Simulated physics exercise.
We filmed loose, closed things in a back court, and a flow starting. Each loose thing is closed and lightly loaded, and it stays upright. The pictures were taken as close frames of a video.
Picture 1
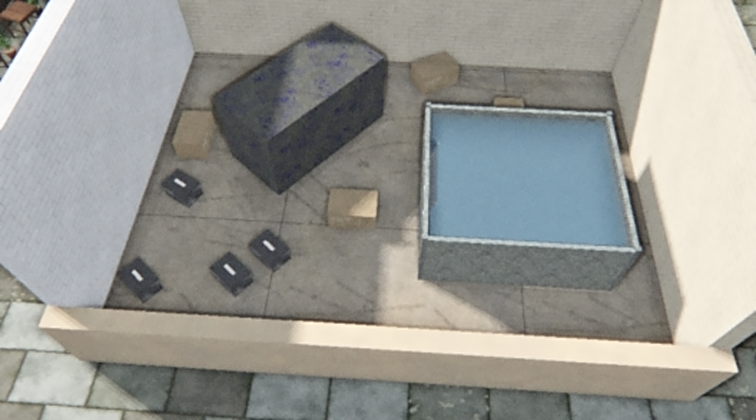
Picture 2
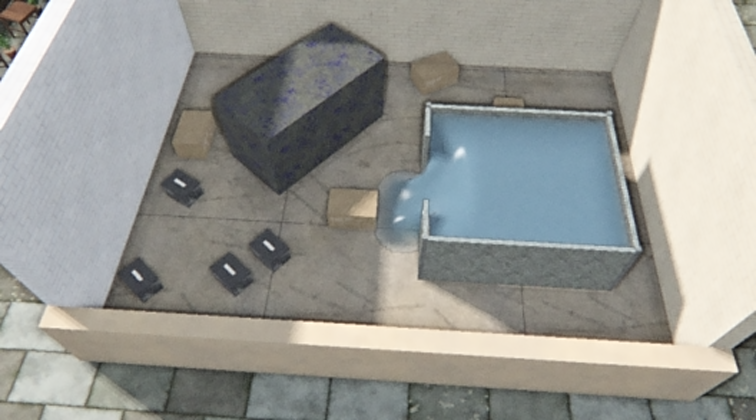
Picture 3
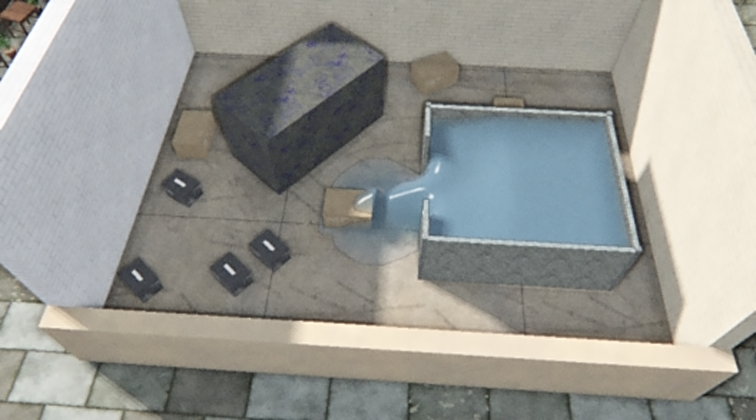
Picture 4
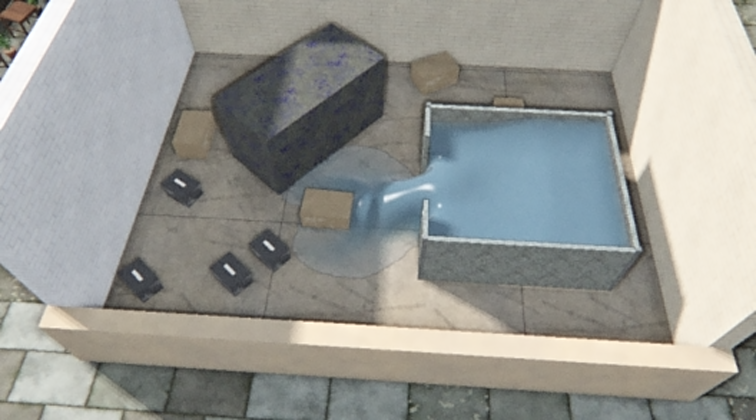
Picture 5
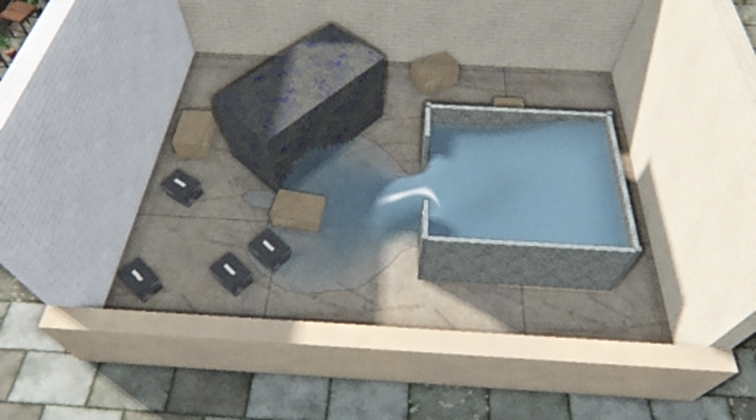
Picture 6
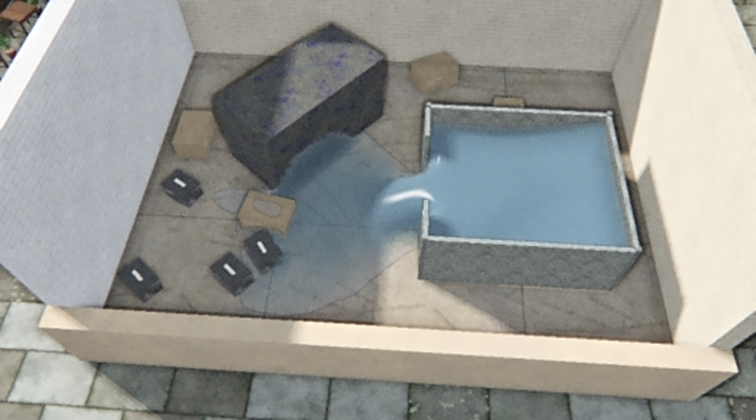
A walled back court with a paved floor is seen from high above by a camera that stays still. A stone-rimmed tank of blue water stands at right, a large dark block sits at upper left, and tan boxes and four small black cases lie around them. Water pours through the tank's left side and spreads leftward, pushing the middle tan box left, then slightly shifting a black case.
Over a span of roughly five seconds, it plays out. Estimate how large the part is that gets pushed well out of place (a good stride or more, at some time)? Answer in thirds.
Two thirds or more.
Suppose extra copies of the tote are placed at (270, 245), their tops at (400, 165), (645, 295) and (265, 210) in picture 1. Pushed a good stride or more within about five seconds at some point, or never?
Taking them one at a time: Gets driven off, then remains close, then gets driven off.
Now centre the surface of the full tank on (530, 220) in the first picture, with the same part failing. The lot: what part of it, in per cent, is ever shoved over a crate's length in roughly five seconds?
Roughly 90 per cent.
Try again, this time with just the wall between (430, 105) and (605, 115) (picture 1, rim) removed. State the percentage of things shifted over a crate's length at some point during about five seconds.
Near 100 in a hundred.
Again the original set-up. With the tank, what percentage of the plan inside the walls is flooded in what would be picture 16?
I'd put it near 55 percent.
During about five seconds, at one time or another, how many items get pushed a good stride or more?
So, 6 of them.
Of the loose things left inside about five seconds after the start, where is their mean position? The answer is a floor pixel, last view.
Around (296, 121).
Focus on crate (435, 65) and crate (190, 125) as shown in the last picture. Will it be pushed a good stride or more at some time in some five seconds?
Each in turn - didn't go far / got displaced.
A moment on, 2 of 8 are well off their spots; 0 afloat.
Next, 4 of 8 are well off their spots; 5 afloat.
Later, 6 of 8 are well off their spots; 5 afloat.
In the end, 6 of 8 are well off their spots, and 6 have been at some point; 6 afloat.
